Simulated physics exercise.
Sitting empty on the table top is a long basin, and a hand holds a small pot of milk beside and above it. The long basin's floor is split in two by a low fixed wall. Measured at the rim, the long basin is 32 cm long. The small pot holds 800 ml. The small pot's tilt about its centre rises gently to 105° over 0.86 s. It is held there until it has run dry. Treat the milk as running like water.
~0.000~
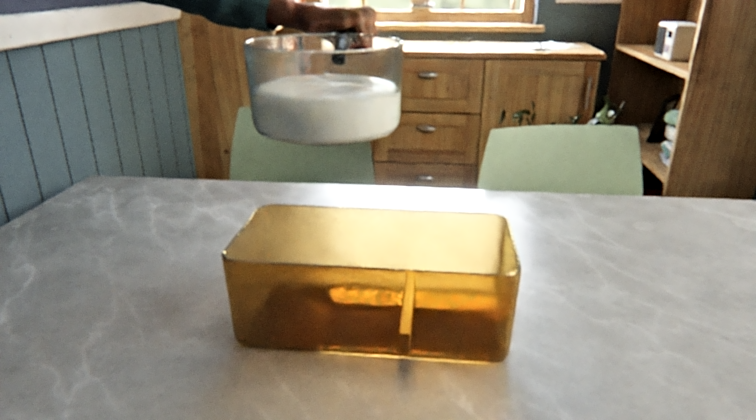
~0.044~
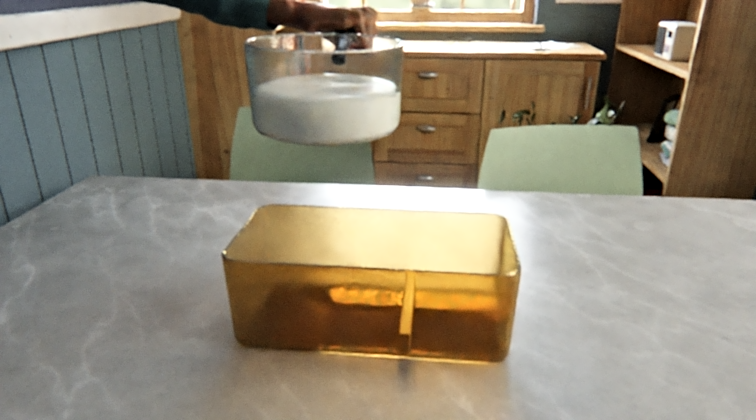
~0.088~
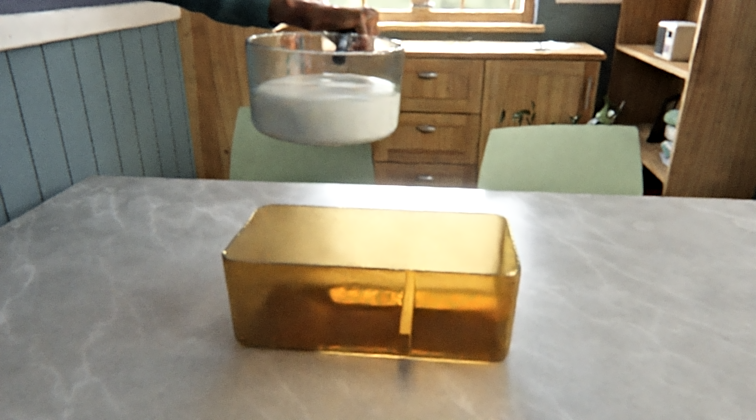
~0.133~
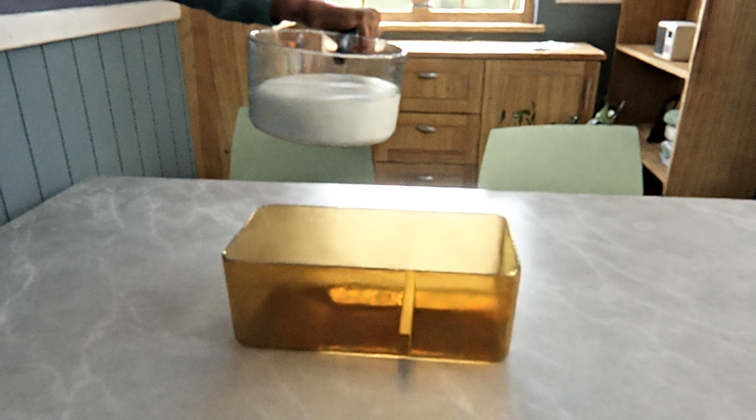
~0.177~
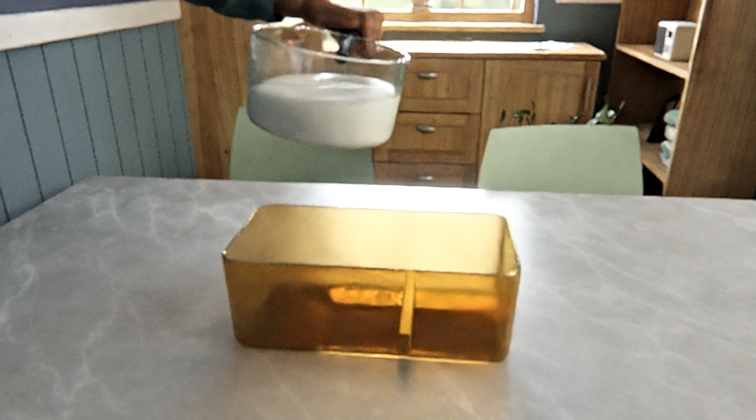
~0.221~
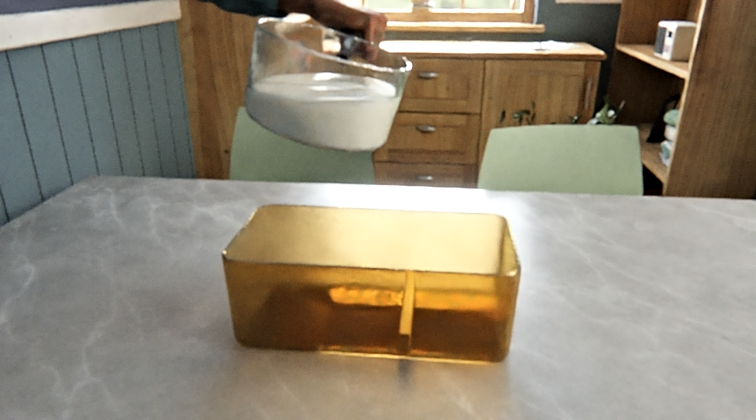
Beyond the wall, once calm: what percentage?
64 out of 100.
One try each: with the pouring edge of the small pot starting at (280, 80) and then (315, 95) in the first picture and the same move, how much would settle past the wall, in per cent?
First 25, then 20 per cent.
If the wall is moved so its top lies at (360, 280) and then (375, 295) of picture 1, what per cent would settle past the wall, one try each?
Around 90 and 85 percent, in that order.
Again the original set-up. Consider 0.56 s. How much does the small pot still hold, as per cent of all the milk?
Some 66 % of it is still there.
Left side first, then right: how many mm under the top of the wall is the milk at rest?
Left roughly 20 mm; right roughly 0 mm.
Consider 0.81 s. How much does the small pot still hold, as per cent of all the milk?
About 18 % is still there.
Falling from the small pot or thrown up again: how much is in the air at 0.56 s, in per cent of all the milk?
Near 34 in a hundred.
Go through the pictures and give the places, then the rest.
The first frame shows tilt 0°; pouring edge (402, 45); surface from (257, 84) to (398, 88); the long basin's rim runs from (242, 231) to (514, 243); the wall's top is at (408, 299).
The second frame shows tilt 1°; pouring edge (402, 46); surface from (257, 84) to (398, 88).
The third frame shows tilt 3°; pouring edge (403, 49); surface from (257, 84) to (398, 89).
The fourth frame shows tilt 6°; pouring edge (405, 54); surface from (257, 83) to (398, 89).
The fifth frame shows tilt 11°; pouring edge (407, 61); surface from (256, 82) to (398, 90).
The sixth frame shows tilt 16°; pouring edge (409, 69); surface from (254, 81) to (400, 90).
By 0.56 s the tilt is 77° and 65 per cent is still to pour, 0 is left of the wall and 1 right of it.
By 0.81 s the tilt is 104° and 17 per cent is still to pour, 7 is left of the wall and 58 right of it.
By 1.08 s the tilt is 105° and 2 per cent is still to pour, 19 is left of the wall and 74 right of it.
By 1.36 s the tilt is 105° and 0 per cent is still to pour, 27 is left of the wall and 70 right of it.
At rest 33 per cent lies left of the wall, 64 right of it and 2 outside.
